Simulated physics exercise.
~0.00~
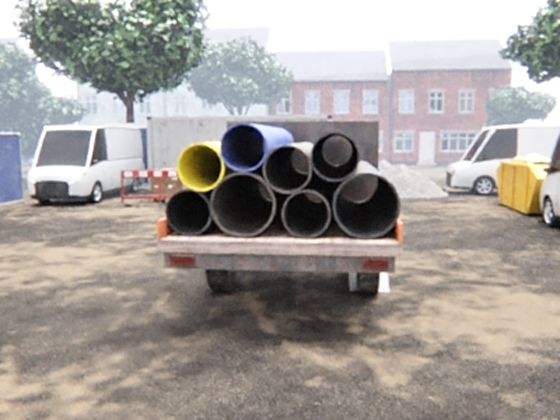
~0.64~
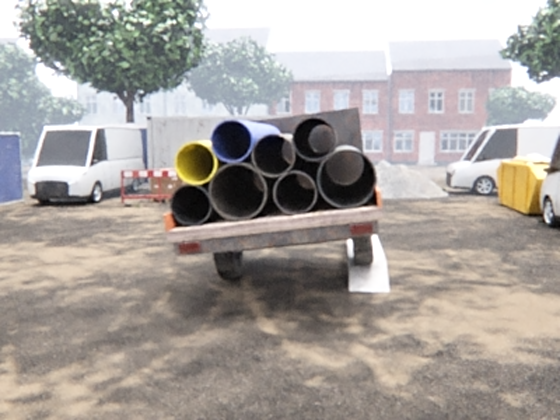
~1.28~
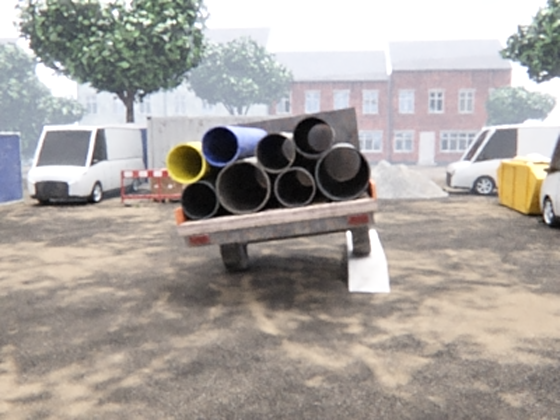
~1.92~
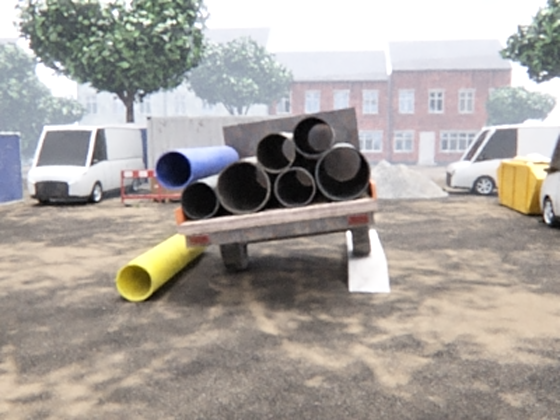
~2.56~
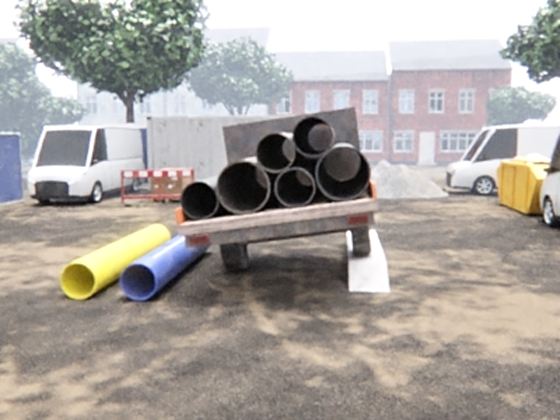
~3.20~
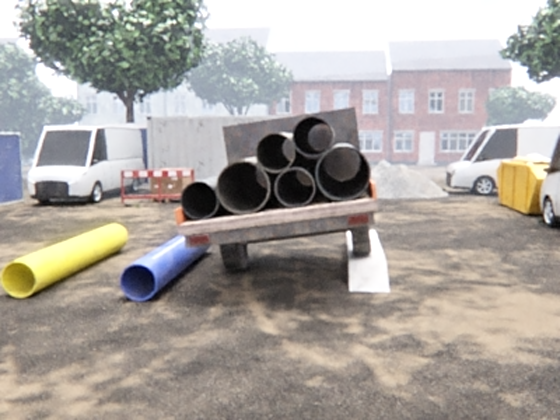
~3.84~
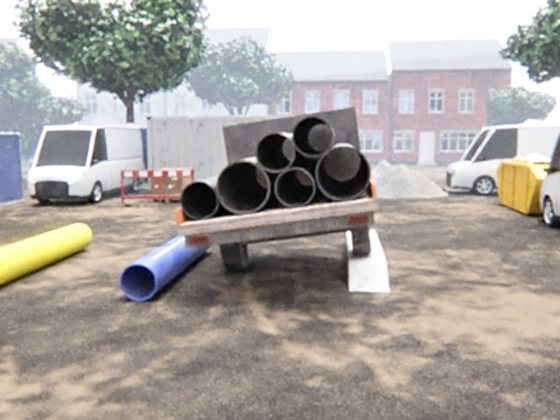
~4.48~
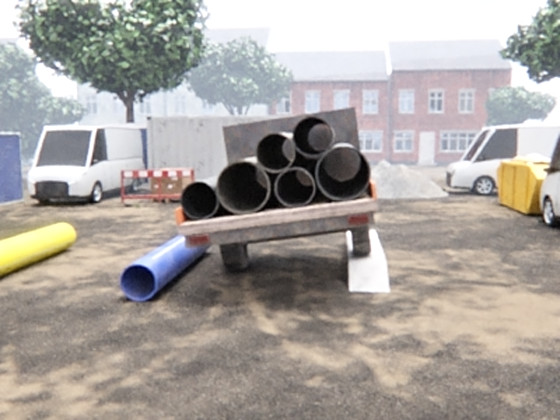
We see a flatbed trailer stacked with pipes tilt to the left as its right wheel climbs onto a pale slab. The yellow pipe and then the blue one drop off the left side, and the yellow rolls away left while the blue rests beside the trailer.
